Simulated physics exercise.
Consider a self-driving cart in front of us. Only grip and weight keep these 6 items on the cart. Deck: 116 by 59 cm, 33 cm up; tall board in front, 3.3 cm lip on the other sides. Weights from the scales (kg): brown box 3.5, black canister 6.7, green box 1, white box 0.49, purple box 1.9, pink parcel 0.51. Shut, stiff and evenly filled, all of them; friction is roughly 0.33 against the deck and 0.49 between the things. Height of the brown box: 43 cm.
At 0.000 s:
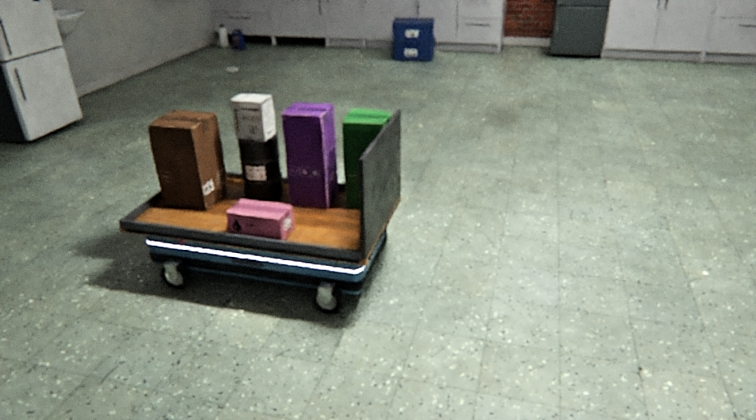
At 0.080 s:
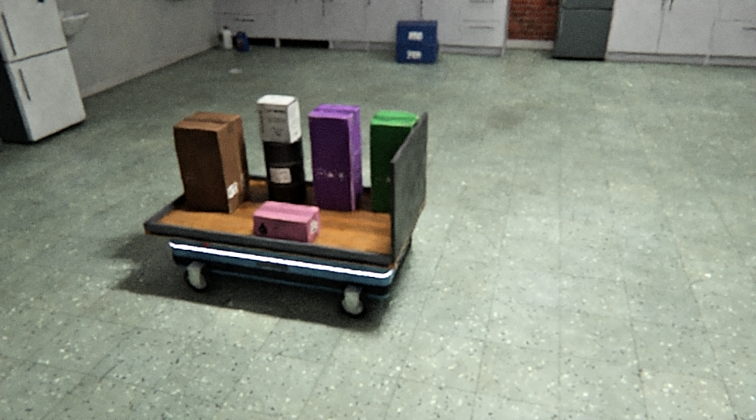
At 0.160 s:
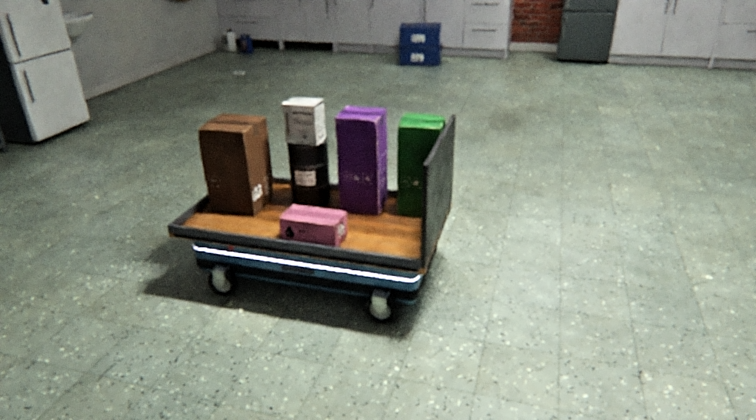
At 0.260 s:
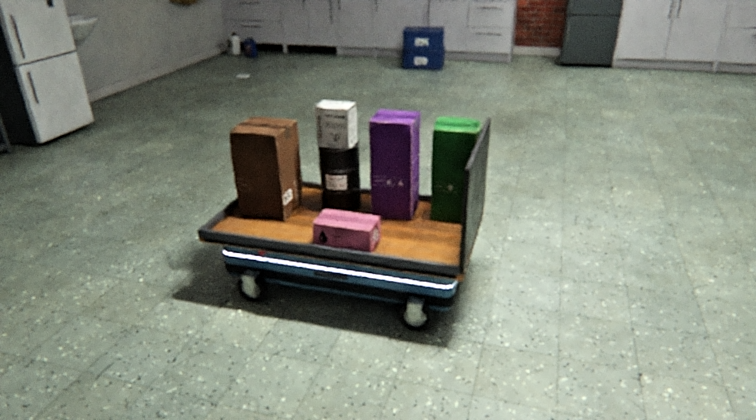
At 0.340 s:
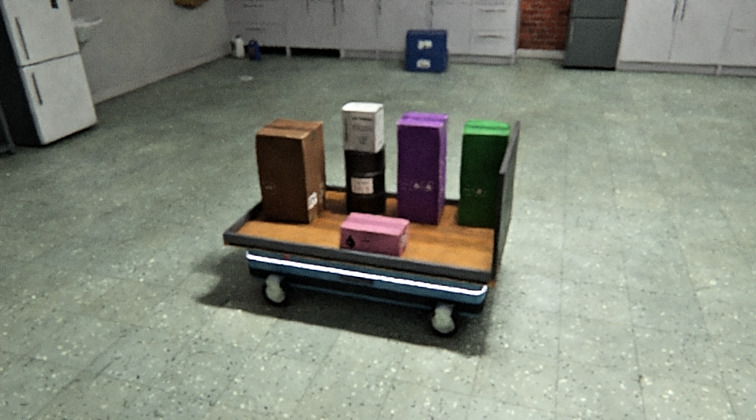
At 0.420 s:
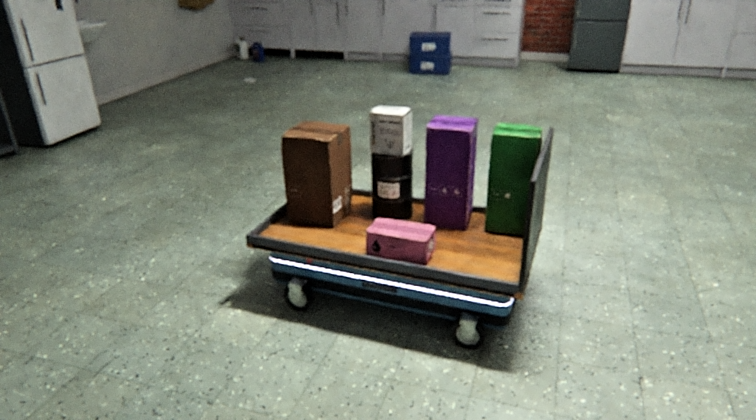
Low wheeled cart carrying brown, purple, green, white, black and pink packages rolling slowly rightward across a speckled green tiled floor.
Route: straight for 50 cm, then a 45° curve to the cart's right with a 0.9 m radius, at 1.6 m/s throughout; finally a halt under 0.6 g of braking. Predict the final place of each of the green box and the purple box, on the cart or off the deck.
The green box finishes off the deck; the purple box finishes off the deck.
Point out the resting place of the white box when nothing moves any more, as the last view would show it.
It ends up near (687, 254).
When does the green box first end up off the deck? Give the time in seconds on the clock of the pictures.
Time: Approximately 0.6 s.
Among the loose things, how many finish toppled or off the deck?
In all, 2.
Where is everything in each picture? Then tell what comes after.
In the first frame, 0 cm covered; green box (368, 161); purple box (312, 156).
In the second frame, 13 cm covered; white box (279, 119); pink parcel (287, 223).
In the third frame, 26 cm covered; brown box (238, 164); black canister (310, 171).
In the fourth frame, 42 cm covered; white box (337, 125); pink parcel (347, 231).
In the fifth frame, 54 cm covered; brown box (293, 171); black canister (365, 178).
In the sixth frame, 67 cm covered, turned 3°; green box (513, 179) tilted 3°; purple box (451, 173) 2 cm from its spot.
By 0.62 s, 99 cm covered, turned 22°; green box now off the deck; purple box tilted 15° near (526, 194); pink parcel 10 cm from its spot.
By 0.92 s, 147 cm covered, turned 45°; purple box now off the deck; pink parcel 17 cm from its spot; white box 10 cm from its spot.
By 1.22 s, 172 cm covered, turned 45°, stopped; pink parcel 21 cm from its spot; white box 14 cm from its spot; black canister 12 cm from its spot.
When it is over (1.8 s), off the deck, green box and purple box; not toppled but over 10 cm from the start, brown box, black canister, white box and pink parcel.
